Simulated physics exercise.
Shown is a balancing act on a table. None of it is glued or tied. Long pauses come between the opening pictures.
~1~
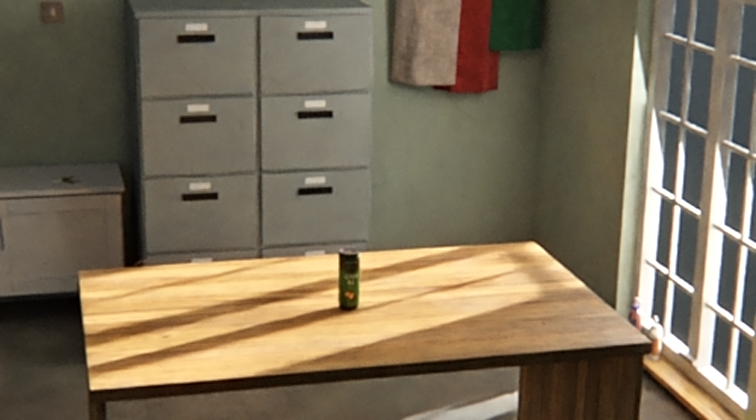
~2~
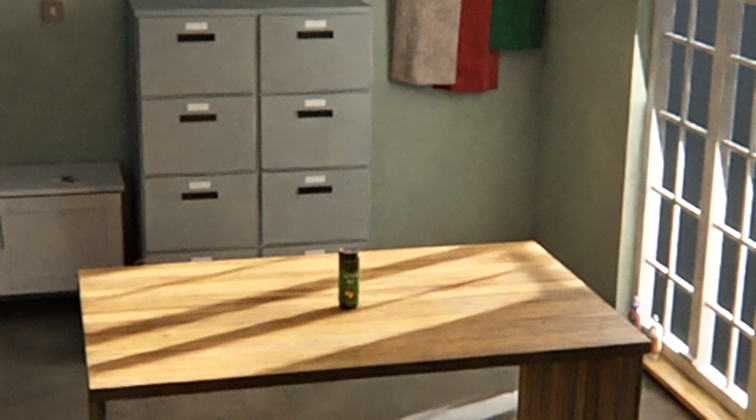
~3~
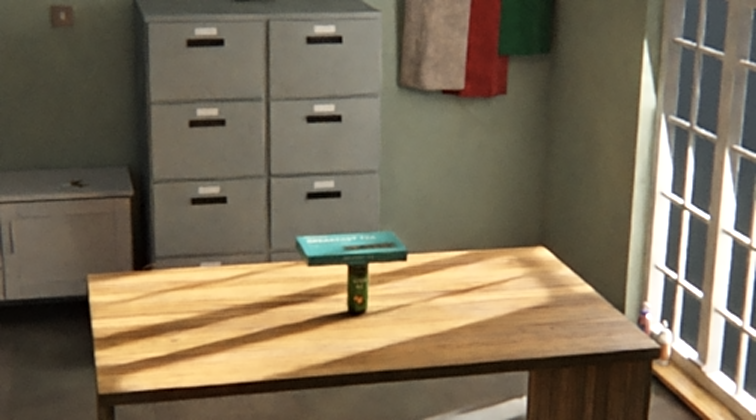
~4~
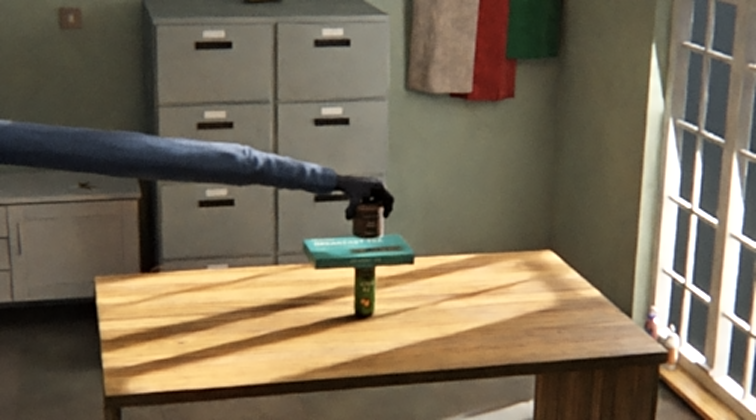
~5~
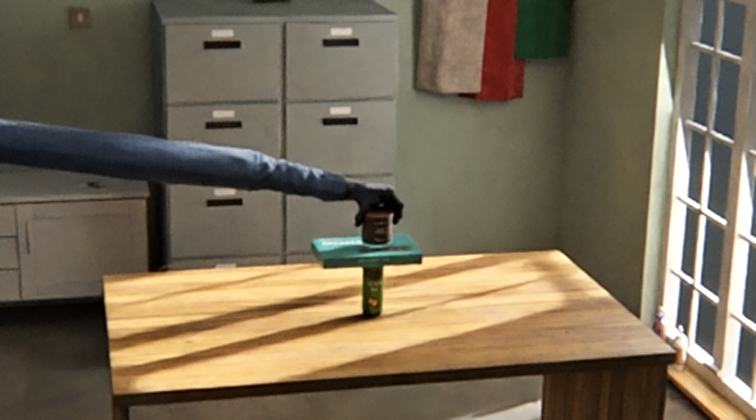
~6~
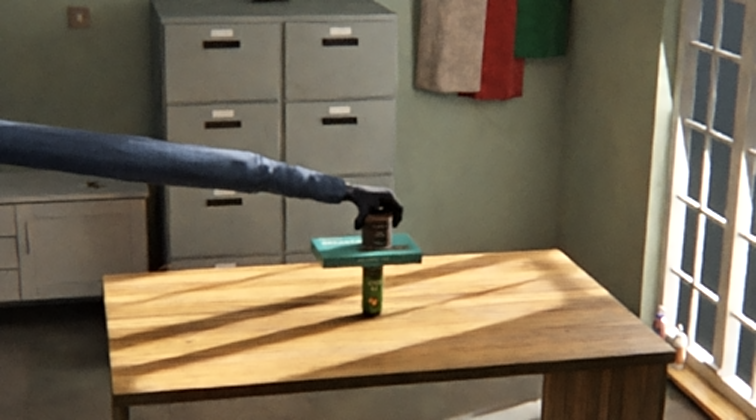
In this clip, a green can stands on a wooden table, then a teal box appears balanced across its top, and a blue-sleeved arm with a dark hand lowers a brown tin onto the box, keeping hold of it.
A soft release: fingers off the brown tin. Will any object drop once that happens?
No: The stack supports it.
Then, 0.20 s later than the last frame, all is still.
Then, 0.50 s later than the last frame, brown tin resting near (377, 231).
When it is over, all 3 as before. End places, in pixels of the last picture, brown tin near (377, 231). The stack holds.
